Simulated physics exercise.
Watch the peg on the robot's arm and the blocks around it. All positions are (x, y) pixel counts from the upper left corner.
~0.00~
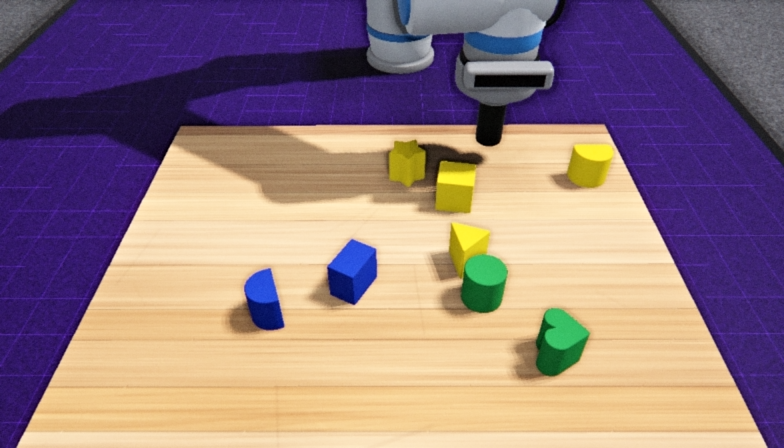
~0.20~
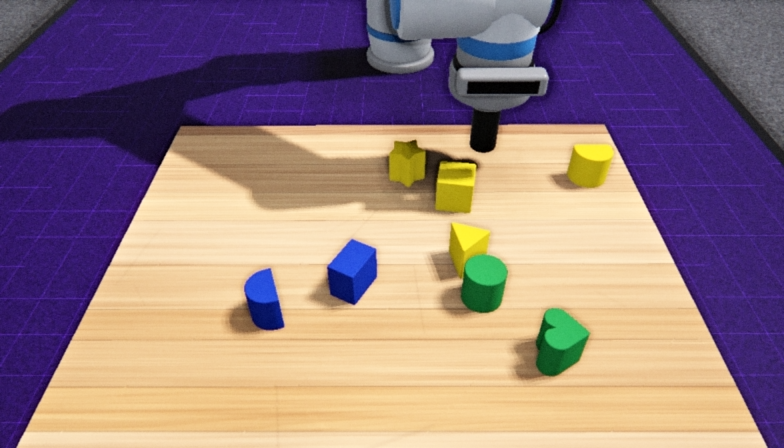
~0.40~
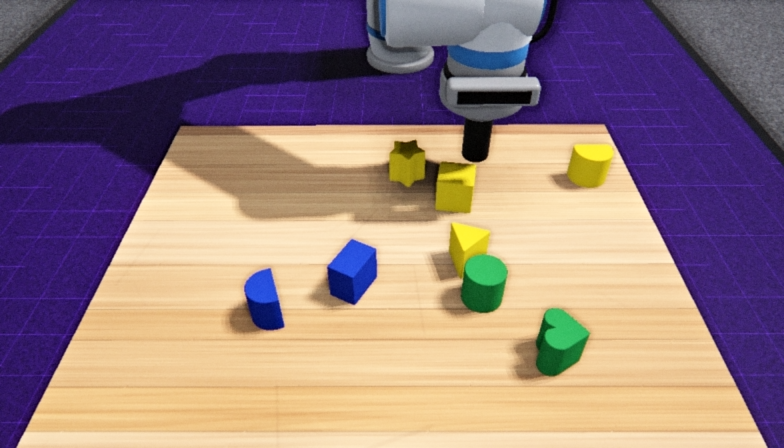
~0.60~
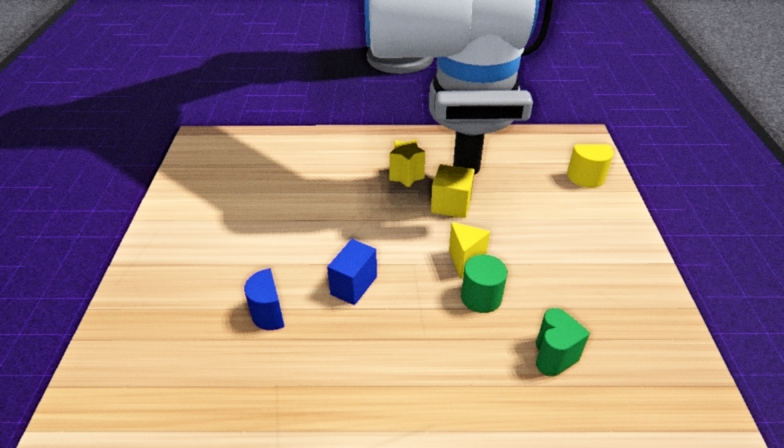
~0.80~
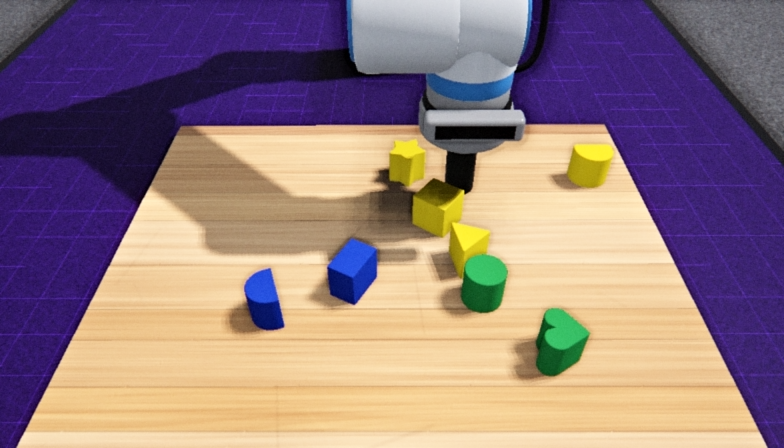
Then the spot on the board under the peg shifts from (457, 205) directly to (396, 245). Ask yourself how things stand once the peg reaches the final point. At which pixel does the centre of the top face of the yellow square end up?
Near (374, 238).
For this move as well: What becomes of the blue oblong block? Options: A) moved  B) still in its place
I choose A.
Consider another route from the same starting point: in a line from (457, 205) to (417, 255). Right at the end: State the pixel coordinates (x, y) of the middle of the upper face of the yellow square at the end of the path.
Its top middle is near (384, 238).
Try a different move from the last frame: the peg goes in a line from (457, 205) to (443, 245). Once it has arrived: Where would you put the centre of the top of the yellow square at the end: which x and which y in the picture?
The top centre is at (409, 221).
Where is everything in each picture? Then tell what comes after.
The first picture shows tip of the peg (488, 141), middles of tops, blue oblong block (352, 257), yellow square (457, 173), yellow three-sided block (468, 234).
The second picture shows peg (482, 147), nothing pushed.
The third picture shows peg (475, 156), nothing pushed.
The fourth picture shows peg (466, 169), yellow square (454, 176).
The fifth picture shows peg (458, 188), blue oblong block (352, 257), yellow square (439, 193), yellow three-sided block (468, 234).
What follows on the original path. Halfway along, peg (427, 207); yellow square (407, 214).
At the end, peg (396, 228); blue oblong block (344, 263); yellow square (374, 238); yellow three-sided block unmoved.
